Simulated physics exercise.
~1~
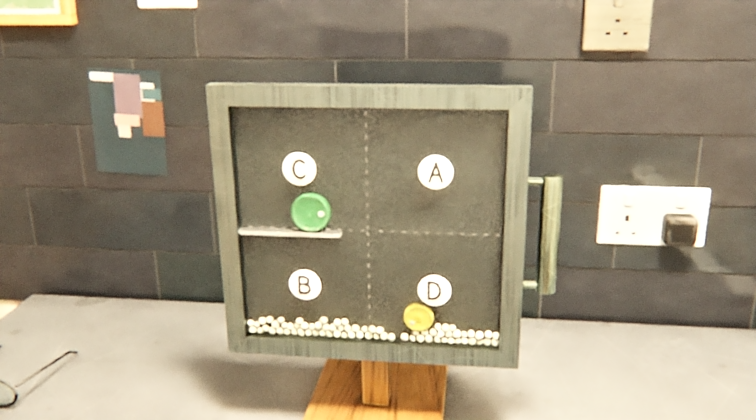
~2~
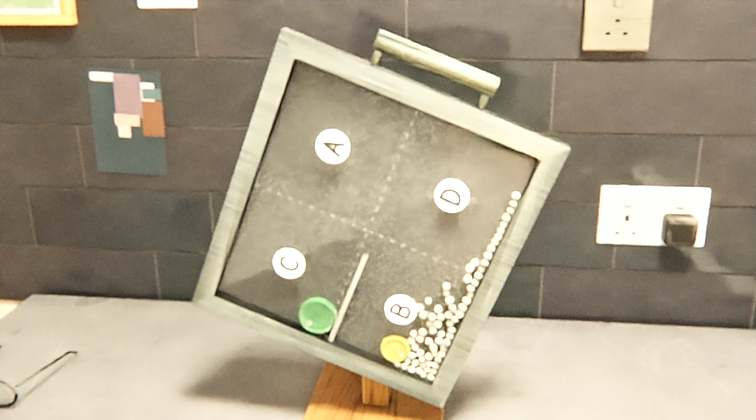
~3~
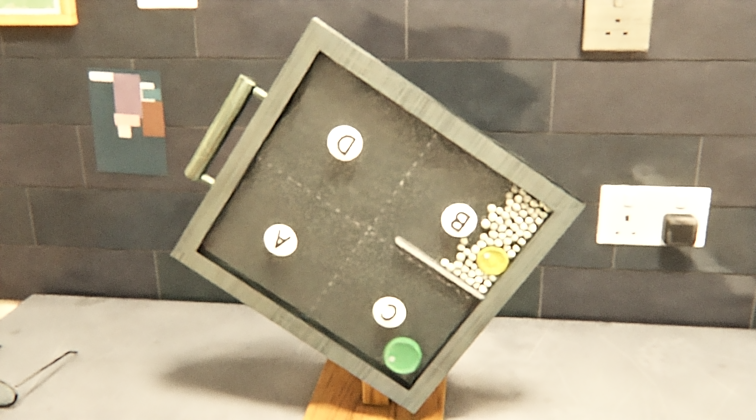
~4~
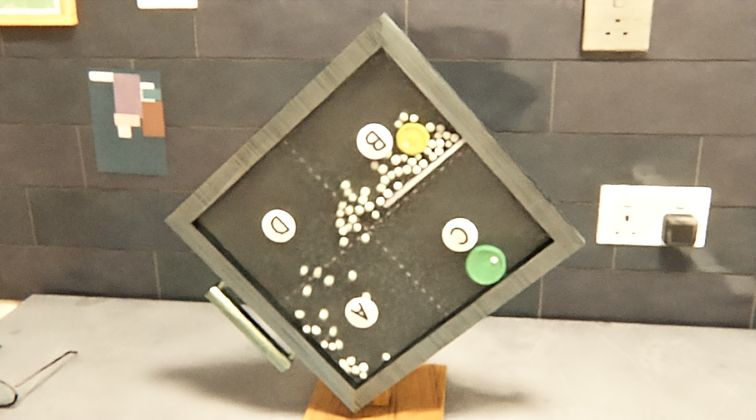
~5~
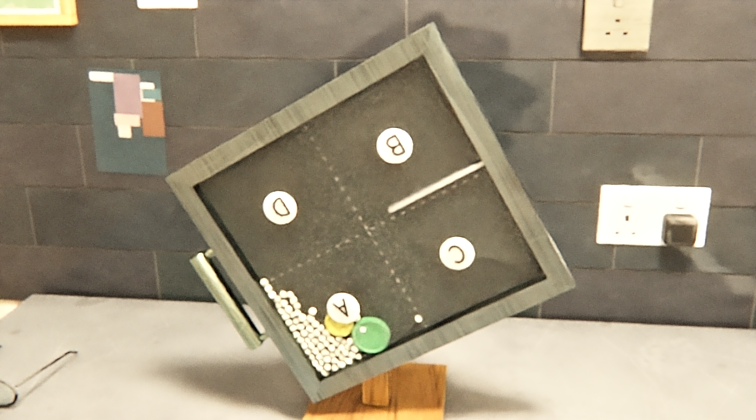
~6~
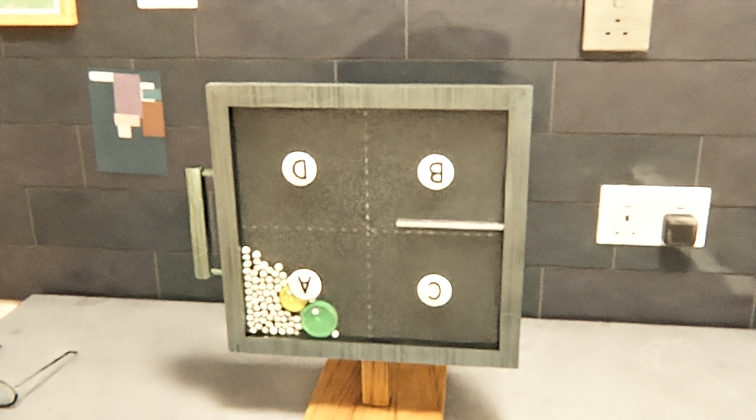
The clip opens on a square, dark-faced case standing level, with white beads and a yellow disc along its floor and a green disc on a short ledge beneath the letter C. The case turns anticlockwise, and the beads and yellow disc gather in B while the green disc stays in C. As it turns further, beads spill off the ledge towards A, with the yellow disc still in B. The case then swings partway back clockwise, with both discs now beside the beads in A. It ends upside down and level, everything loose resting in A at the lower left.
